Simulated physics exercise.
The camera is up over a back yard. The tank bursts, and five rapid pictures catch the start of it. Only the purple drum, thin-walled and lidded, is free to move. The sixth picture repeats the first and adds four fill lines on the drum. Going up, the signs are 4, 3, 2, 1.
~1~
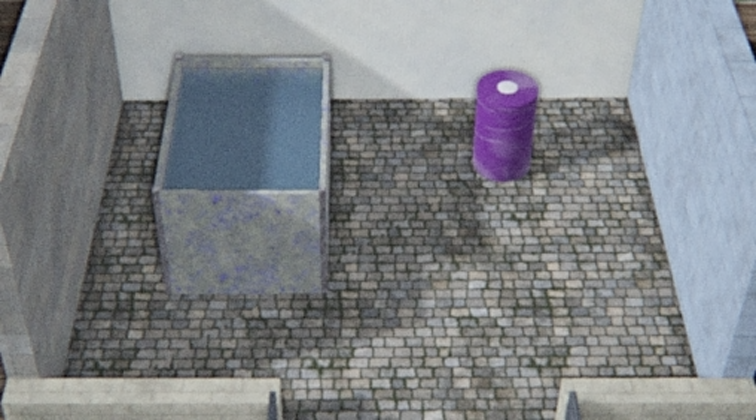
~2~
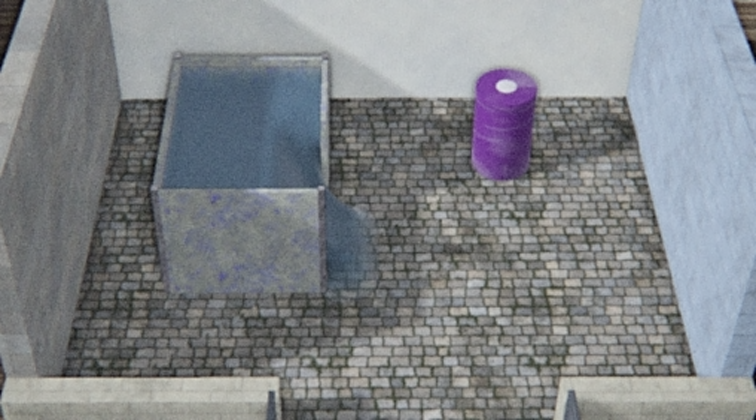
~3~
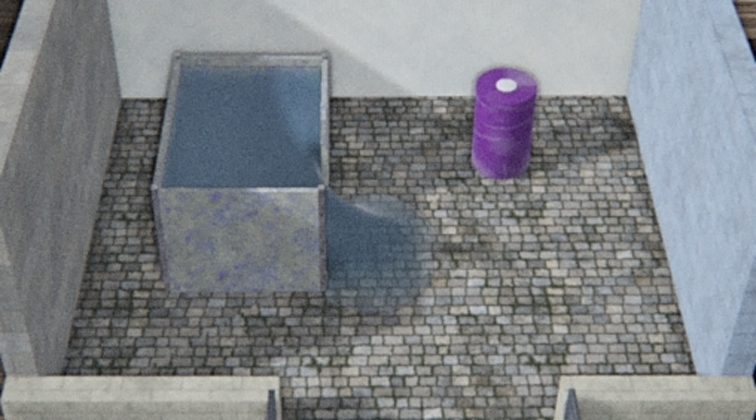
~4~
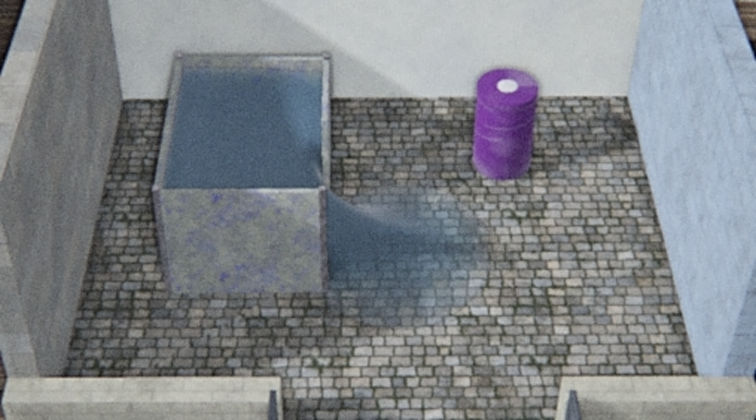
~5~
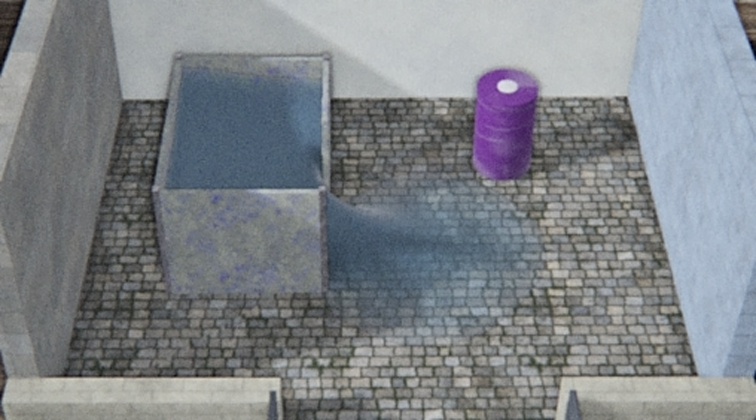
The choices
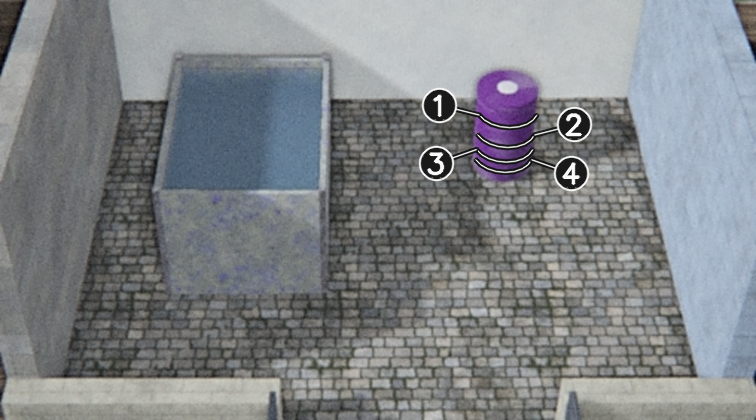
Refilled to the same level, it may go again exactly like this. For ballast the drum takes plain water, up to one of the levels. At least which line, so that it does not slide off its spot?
Go for 3.
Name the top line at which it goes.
Here it is line 4.
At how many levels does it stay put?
Three of the four.
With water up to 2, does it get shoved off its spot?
No, that is safe.
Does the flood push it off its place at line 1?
No, that is safe.
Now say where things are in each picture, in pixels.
In the first frame, lid of the purple drum at (509, 88); tank full, its middle at (247, 129); open gate at (421, 383).
In the second frame, water covers 2 % of the ground, mostly out of sight from here.
In the third frame, 6 % of the ground under water, its edge towards the drum at (403, 206).
In the fourth frame, 11 % of the ground under water, its edge towards the drum at (438, 194).
In the fifth frame, lid of the purple drum at (509, 87); 16 % of the ground under water, its edge towards the drum at (464, 181).
In white, 1 at (509, 127); 2 at (507, 147); 3 at (506, 162); 4 at (505, 172); from the bottom up 4, 3, 2, 1.
With 1, it does not move.
With 2, it does not move.
With 3, it does not move.
With 4, it is pushed about twice its own width away.
